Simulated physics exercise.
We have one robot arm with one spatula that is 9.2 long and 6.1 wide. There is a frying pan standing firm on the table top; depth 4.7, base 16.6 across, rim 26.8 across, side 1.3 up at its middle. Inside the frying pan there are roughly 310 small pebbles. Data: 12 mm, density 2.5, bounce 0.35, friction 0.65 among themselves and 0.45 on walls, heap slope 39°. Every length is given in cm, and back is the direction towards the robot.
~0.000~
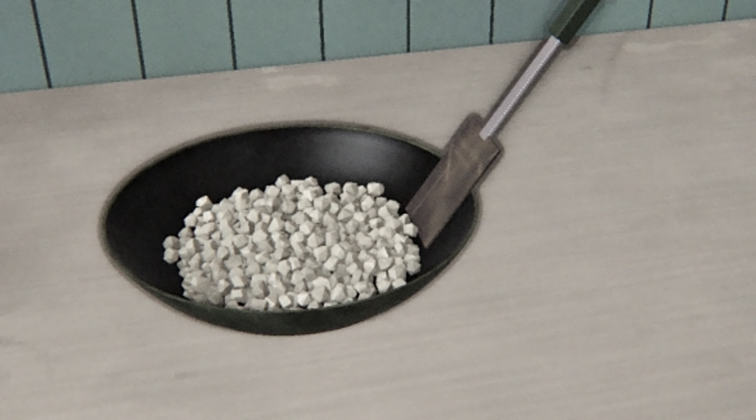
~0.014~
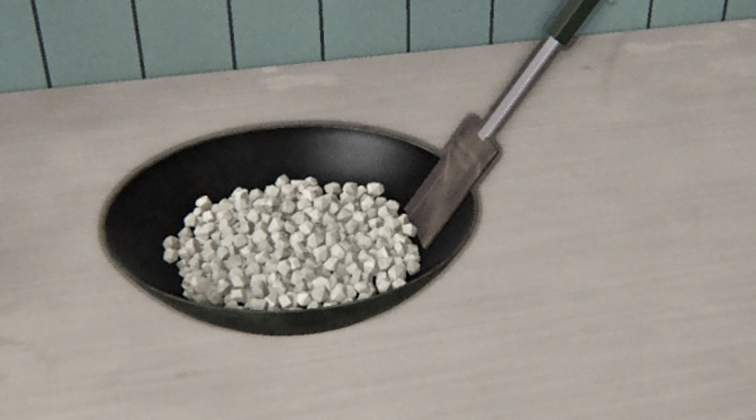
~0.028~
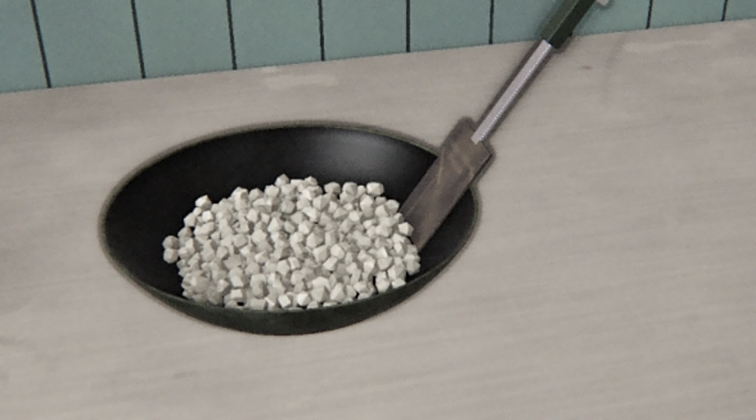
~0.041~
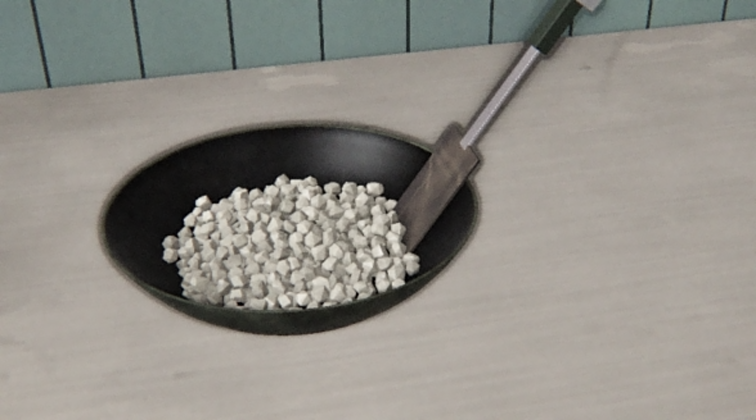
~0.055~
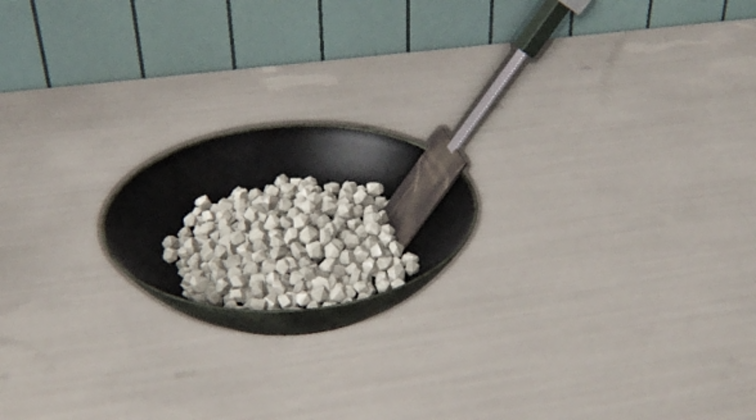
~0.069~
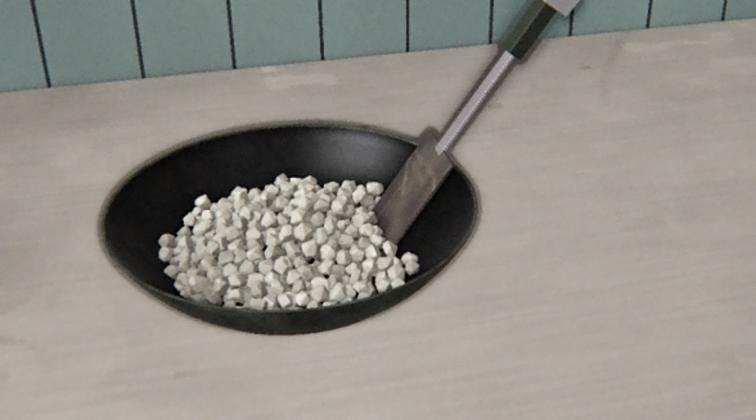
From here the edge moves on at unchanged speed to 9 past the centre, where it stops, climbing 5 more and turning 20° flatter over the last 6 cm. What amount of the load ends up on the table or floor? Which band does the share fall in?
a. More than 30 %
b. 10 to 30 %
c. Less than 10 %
Less than 10 % (c).
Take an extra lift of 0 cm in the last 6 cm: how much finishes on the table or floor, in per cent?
It comes to near 10 percent.
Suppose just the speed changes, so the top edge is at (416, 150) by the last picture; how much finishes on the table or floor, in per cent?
Some 20 percent.
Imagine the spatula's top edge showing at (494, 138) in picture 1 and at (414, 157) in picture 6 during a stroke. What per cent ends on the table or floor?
It works out to about 20 %, more or less.
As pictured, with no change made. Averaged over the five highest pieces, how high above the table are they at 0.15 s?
I'd put it close to 4 cm.
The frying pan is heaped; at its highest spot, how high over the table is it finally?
Some 6.0 cm.
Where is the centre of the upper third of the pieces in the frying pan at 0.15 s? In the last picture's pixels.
Near (236, 239).
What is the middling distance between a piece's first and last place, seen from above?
Near 3 cm, measured level.
After 0.15 s, sloping 54°, highest piece 5 above the table; 311 in the frying pan.
After 0.23 s, sloping 48°, highest piece 6 above the table; 310 in the frying pan, 1 on the blade or in flight.
After 0.47 s, sloping 34°, highest piece 6 above the table; 295 in the frying pan, 15 on the table or floor, 1 on the blade or in flight.
After 1.52 s, sloping 34°, highest piece 6 above the table; 295 in the frying pan, 16 on the table or floor.
In the end, 295 in the frying pan, 16 on the table or floor. That is 5 % on the table or floor.
